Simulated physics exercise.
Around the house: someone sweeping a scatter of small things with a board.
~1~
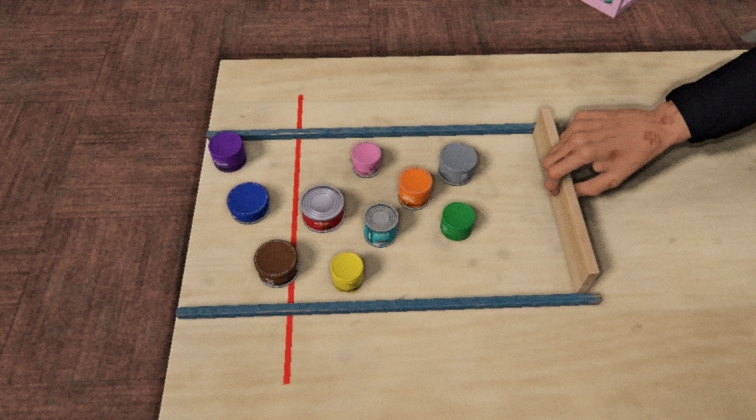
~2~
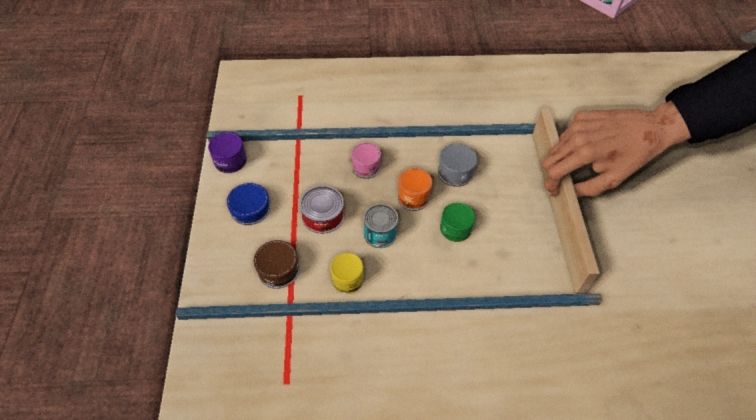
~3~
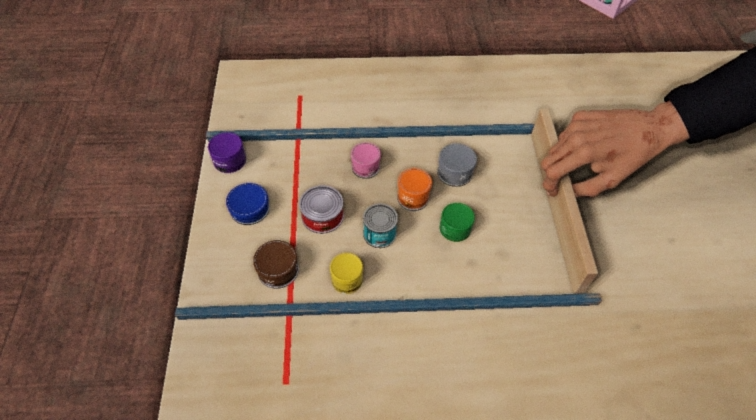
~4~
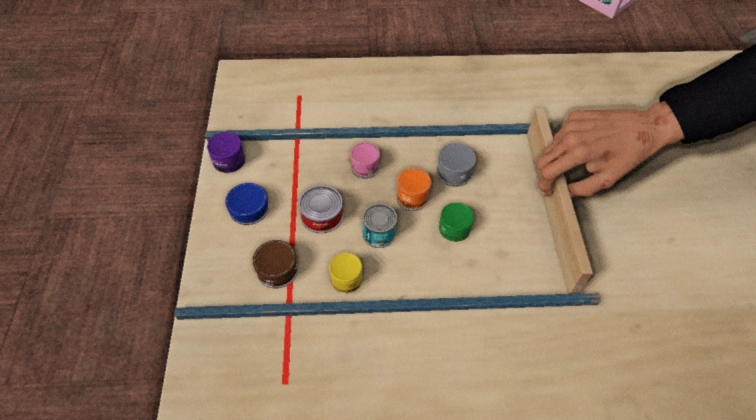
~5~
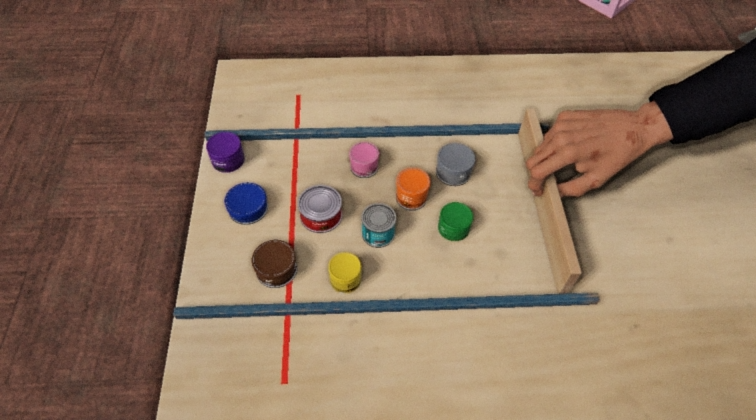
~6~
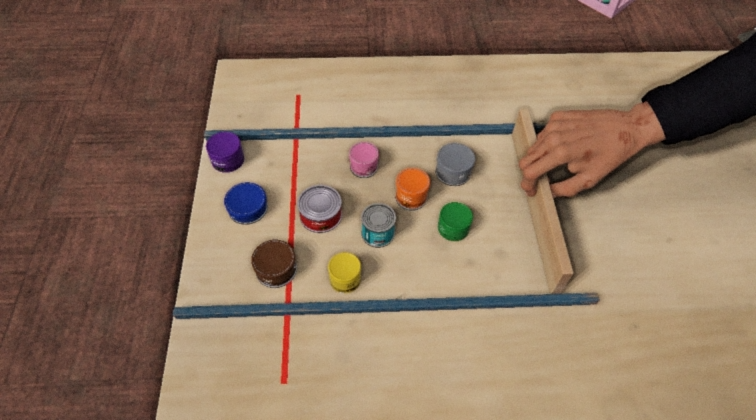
At the start, a hand holds a wooden board upright at the right end of two blue rails, with ten colourful little pots scattered between them, around a red line. The hand then slides the board slightly left, toward the pots, which stay in place, untouched.
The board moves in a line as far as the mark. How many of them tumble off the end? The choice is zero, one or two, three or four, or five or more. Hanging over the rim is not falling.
Outcome: The number that fall off is zero.
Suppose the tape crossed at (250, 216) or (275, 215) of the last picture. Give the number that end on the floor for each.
Down on the floor: 1 and 0.
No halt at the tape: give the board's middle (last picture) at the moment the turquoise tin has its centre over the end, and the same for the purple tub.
At (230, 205) for the turquoise tin; at (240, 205) for the purple tub.
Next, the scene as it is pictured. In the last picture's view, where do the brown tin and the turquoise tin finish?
Near (235, 284) and (245, 248).
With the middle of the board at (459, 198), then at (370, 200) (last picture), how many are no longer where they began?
By then 2, and 6.
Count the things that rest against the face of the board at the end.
That makes 4.
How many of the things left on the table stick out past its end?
1 of them.
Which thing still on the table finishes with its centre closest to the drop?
That is the blue tin.
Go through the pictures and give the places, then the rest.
Purple tub (228, 152); blue tin (249, 203); brown tin (277, 264); board (562, 195); tape (295, 215), in the first frame.
Blue tin (249, 204); pink pot (366, 161), in the second frame.
Brown tin (277, 265); board (560, 195), in the third frame.
Purple tub (227, 153); turquoise tin (379, 226), in the fourth frame.
Blue tin (247, 204); orange tin (412, 189), in the fifth frame.
Purple tub (226, 153); blue tin (246, 204); brown tin (275, 264); board (539, 195); tape (292, 215), in the sixth frame.
Soon after, none off yet; purple tub at rest near (226, 153); blue tin at rest near (246, 204); brown tin at rest near (275, 264).
In the end, the number that fall off is zero.
